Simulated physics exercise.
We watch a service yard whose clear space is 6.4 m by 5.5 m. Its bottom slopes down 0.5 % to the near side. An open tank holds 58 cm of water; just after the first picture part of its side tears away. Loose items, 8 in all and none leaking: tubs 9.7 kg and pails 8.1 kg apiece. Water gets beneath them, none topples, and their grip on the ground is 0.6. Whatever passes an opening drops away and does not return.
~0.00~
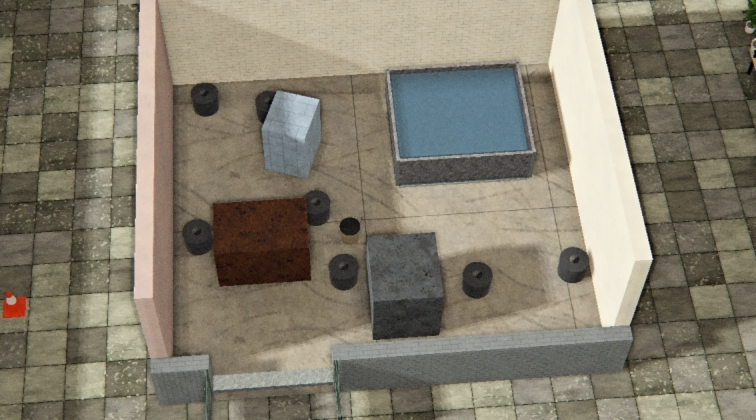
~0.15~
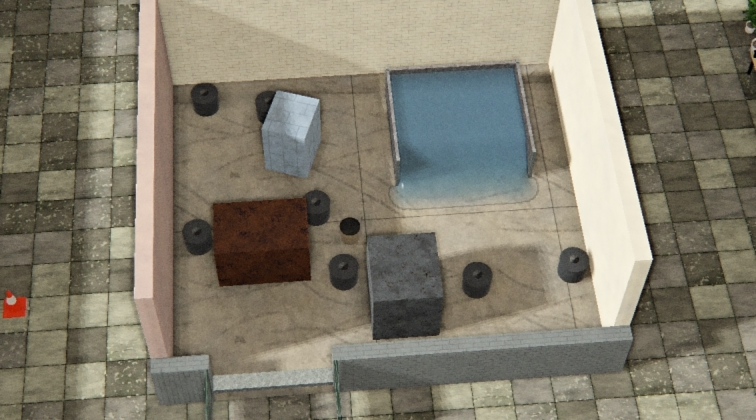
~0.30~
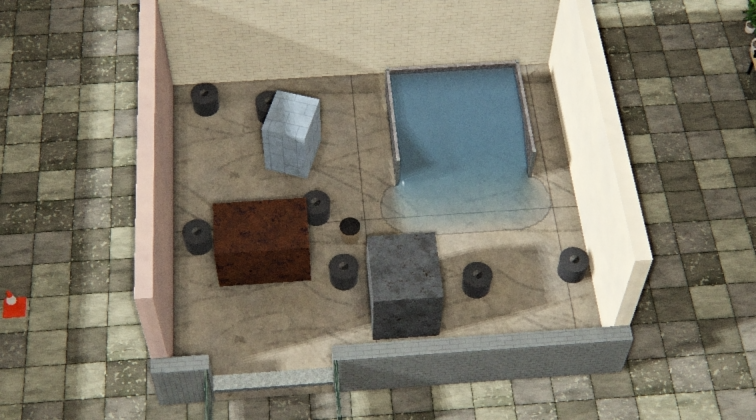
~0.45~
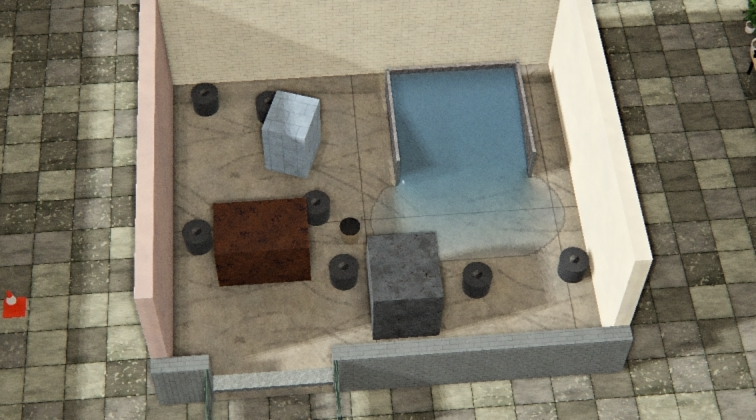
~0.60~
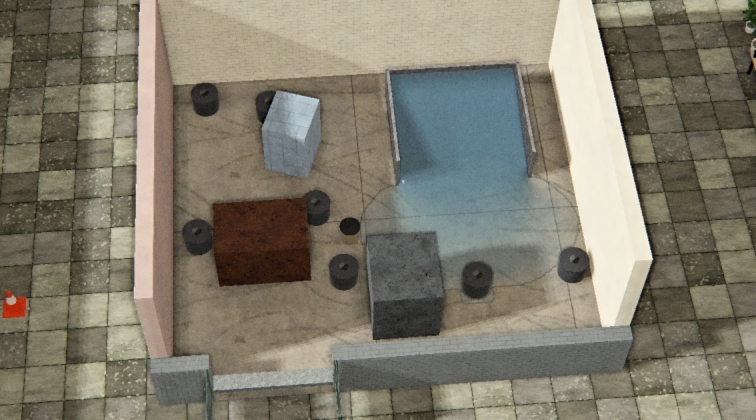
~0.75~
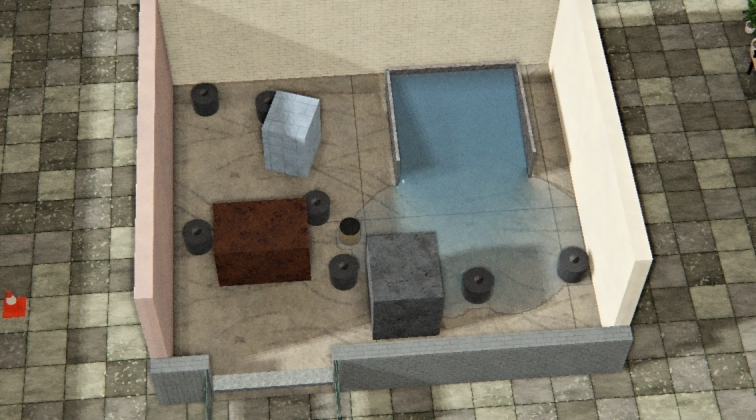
In this clip, the near side of a water tank in a walled yard opens and water spreads across the floor toward the near wall, passing around a grey block, while a dark tub beside it shifts very slightly.
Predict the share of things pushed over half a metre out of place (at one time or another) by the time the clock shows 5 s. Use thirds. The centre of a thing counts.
It is one to two thirds.
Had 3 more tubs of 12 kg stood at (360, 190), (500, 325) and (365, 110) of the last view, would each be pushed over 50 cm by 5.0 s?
In that order: Under, over, short of it.
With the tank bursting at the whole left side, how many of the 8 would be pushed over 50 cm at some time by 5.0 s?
In that case 6 of them.
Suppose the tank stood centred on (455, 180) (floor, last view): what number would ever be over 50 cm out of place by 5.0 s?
Then 4.
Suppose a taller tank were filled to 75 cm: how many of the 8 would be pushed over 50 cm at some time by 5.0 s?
Then 6.
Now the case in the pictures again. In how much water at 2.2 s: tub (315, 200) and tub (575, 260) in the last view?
Roughly 4 and 42 cm.
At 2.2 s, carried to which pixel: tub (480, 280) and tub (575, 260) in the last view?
Near (494, 310) and (590, 309).
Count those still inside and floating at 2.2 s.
2 of them.
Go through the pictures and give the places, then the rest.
In the first frame, a tub at (478, 274), on the bottom; a tub at (197, 231) rests on the ground; water covers 3.8 m2; 0 of 8 have shifted.
In the second frame, a tub at (478, 274) rests on the ground; a tub at (197, 231) rests on the ground; 4.8 m2 under water; 0 of 8 have shifted.
In the third frame, a tub at (478, 274) rests on the ground; a tub at (197, 231), on the bottom; 6.2 m2 under water; 0 of 8 have shifted.
In the fourth frame, a tub at (478, 274) rests on the ground; a tub at (197, 231), on the bottom; 7.7 m2 under water; 0 of 8 have shifted.
In the fifth frame, a tub at (478, 275), on the bottom; a tub at (197, 231), on the bottom; 9.3 m2 under water; 0 of 8 have shifted.
In the sixth frame, a tub at (479, 280), on the bottom, 10 cm from its start; a tub at (197, 231), on the bottom; water covers 10.6 m2; 1 of 8 have shifted.
After 1.1 s 1 of 8 are over 50 cm from their spots; 0 afloat.
After 2.2 s 3 of 8 are over 50 cm from their spots; 2 afloat.
After 3.5 s 2 of 8 are over 50 cm from their spots; 2 afloat.
After 5.0 s 4 of 8 are over 50 cm from their spots, and 5 have been at some point; 3 afloat.
